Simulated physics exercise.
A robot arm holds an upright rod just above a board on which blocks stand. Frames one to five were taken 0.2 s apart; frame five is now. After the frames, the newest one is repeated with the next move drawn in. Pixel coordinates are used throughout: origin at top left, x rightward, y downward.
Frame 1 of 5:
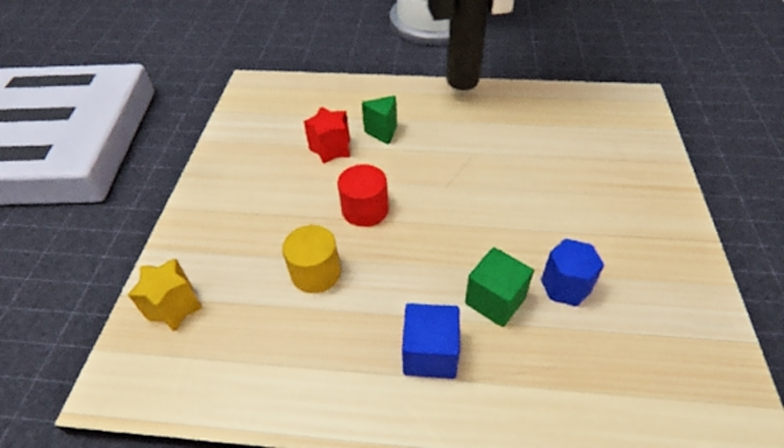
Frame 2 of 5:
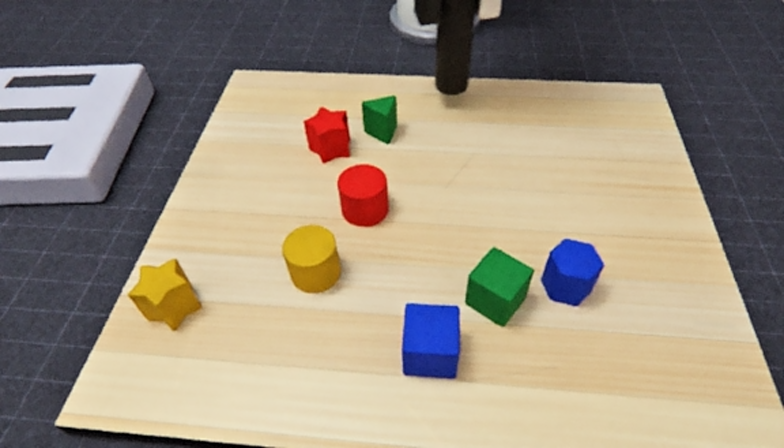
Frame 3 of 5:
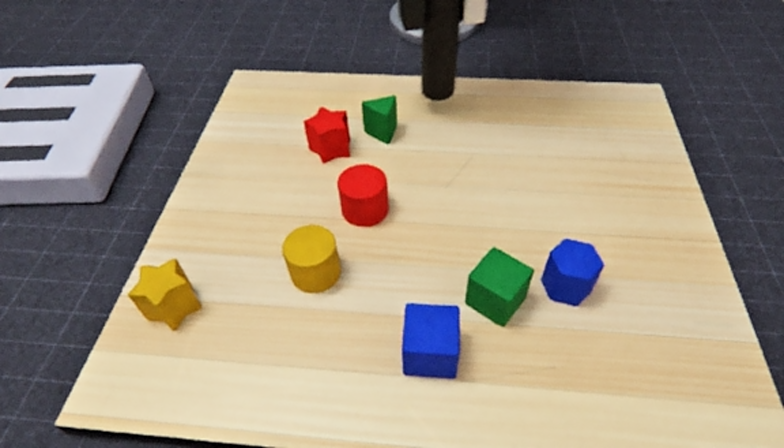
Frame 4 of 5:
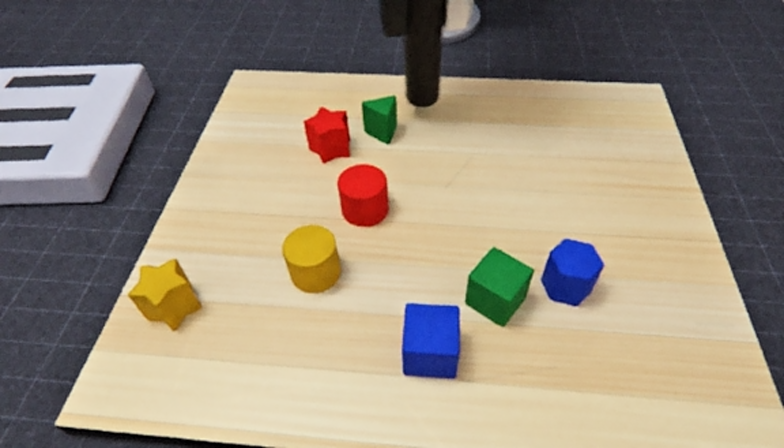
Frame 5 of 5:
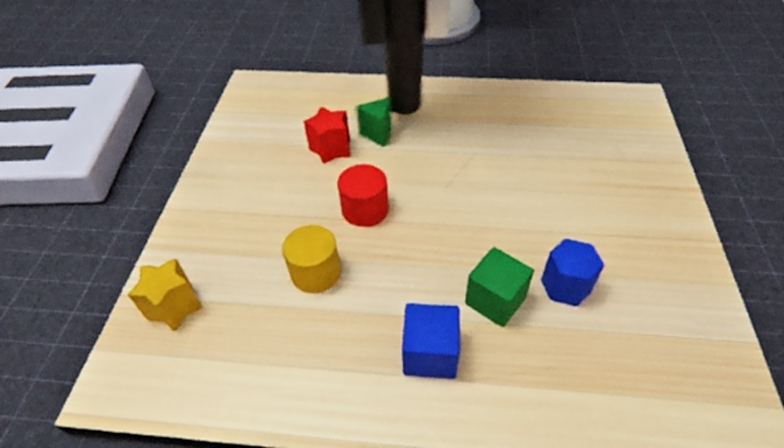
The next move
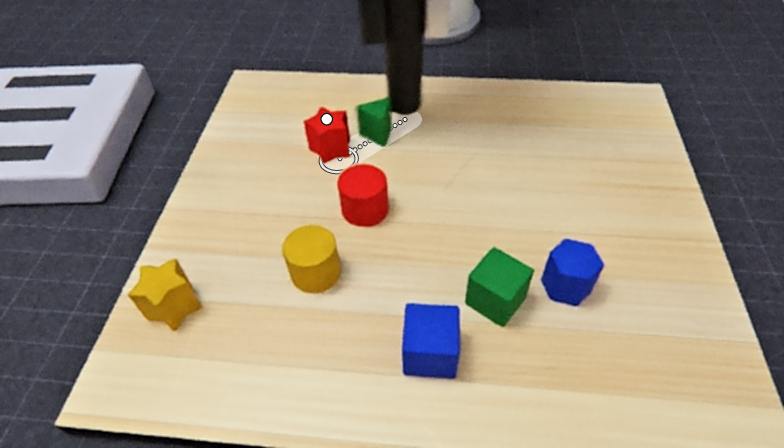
A dark upright rod on a robot arm moves steadily left and slightly nearer along the far edge of a wooden board holding eight coloured blocks. It reaches the green triangle beside the red star and nudges it slightly left, while the other blocks stay still.
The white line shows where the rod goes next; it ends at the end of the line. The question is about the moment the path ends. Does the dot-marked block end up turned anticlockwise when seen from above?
That would be a no.
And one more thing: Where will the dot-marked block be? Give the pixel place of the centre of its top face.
By then it is at (292, 129).
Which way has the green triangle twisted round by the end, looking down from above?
The sense of turning is anti-clockwise.
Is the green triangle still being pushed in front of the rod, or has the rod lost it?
I think the rod keeps pushing the green triangle along right to the end.
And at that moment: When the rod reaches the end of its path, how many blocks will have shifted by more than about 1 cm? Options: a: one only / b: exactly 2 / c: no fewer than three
b: Exactly 2.
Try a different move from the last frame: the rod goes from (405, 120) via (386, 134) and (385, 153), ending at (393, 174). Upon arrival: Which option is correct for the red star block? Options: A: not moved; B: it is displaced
The one that fits is B, it is displaced.
The drawn path runs in a line from (405, 120) to (339, 159); the dot is on the red star block.
On the path given first. Halfway along, rod (372, 125); red star block (317, 124), turned 25° clockwise; green triangle (349, 130), turned 30° anticlockwise.
At the end, rod (337, 146); red star block (292, 129), turned 50° clockwise; red circle not moved; green triangle (325, 151), turned 95° anticlockwise.
